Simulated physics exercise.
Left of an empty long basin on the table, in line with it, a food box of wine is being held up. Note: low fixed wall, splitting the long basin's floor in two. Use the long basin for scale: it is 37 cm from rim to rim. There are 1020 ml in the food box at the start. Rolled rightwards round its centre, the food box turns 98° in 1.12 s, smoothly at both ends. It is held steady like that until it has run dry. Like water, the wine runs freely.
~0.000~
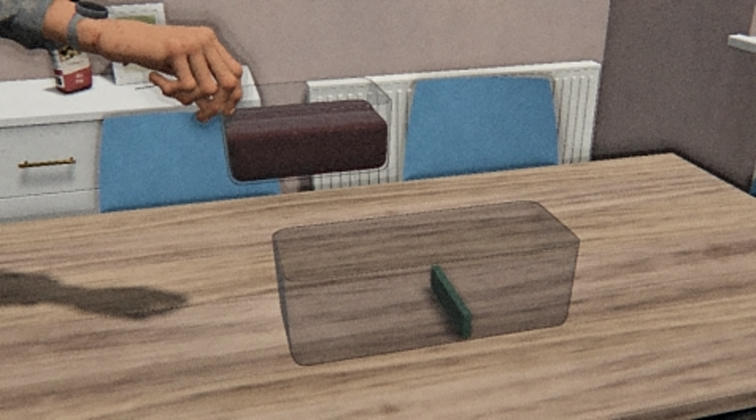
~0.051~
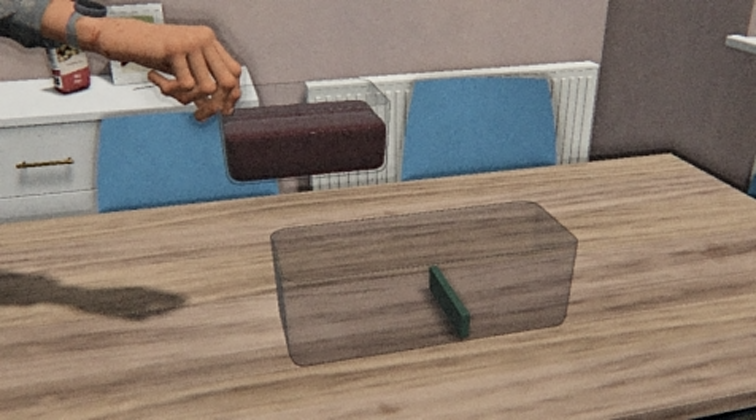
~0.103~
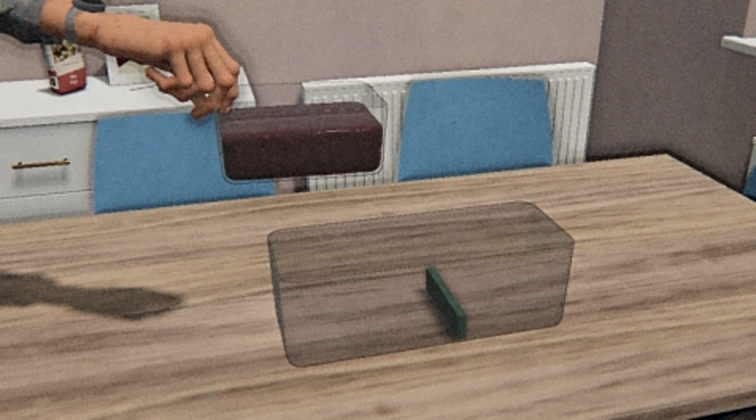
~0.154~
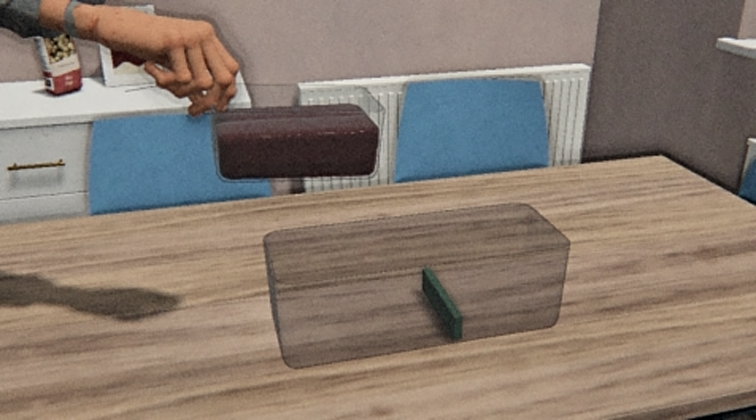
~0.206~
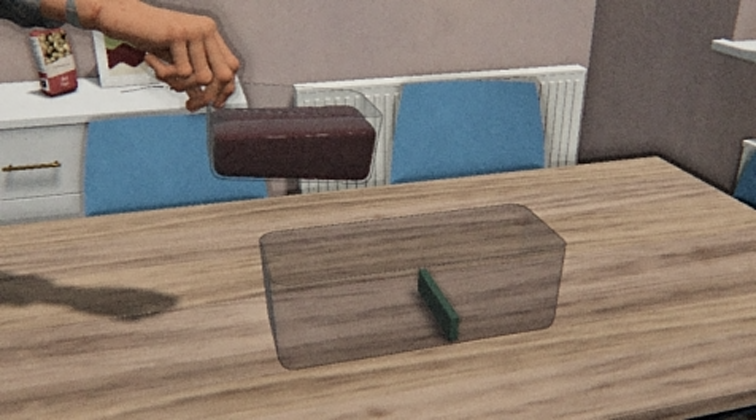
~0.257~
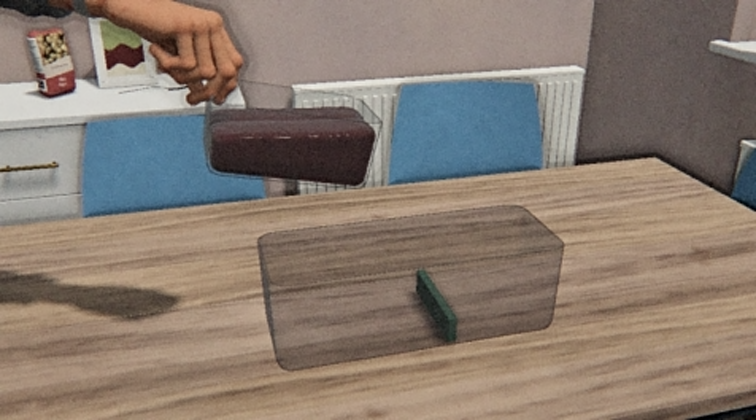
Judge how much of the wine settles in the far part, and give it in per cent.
Some 32 per cent settles in the far part.
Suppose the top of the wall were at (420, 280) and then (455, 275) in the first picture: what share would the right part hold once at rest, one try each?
55 % and 10 %.
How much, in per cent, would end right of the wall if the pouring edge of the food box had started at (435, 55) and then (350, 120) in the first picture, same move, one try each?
Try 1: 50 %; try 2: 15 %.
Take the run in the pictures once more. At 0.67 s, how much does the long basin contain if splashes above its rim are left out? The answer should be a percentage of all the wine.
About 12 per cent.
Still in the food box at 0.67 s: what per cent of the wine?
Roughly 50 per cent.
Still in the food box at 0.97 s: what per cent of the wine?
Share remaining: Approx. 12 %.
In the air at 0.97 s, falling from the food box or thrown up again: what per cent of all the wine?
Close to 7 in every hundred parts.
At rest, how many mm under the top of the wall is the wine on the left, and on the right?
Left roughly 14 mm; right roughly 18 mm.
Then, 0.67 s in, the tilt is 63° and 49 per cent is still to pour, 10 is left of the wall and 1 right of it.
Then, 0.97 s in, the tilt is 93° and 13 per cent is still to pour, 40 is left of the wall and 30 right of it.
Then, 1.28 s in, the tilt is 98° and 2 per cent is still to pour, 55 is left of the wall and 32 right of it.
Then, 1.62 s in, the tilt is 98° and 0 per cent is still to pour, 58 is left of the wall and 32 right of it.
Finally, 58 per cent lies left of the wall, 32 right of it and 10 outside.
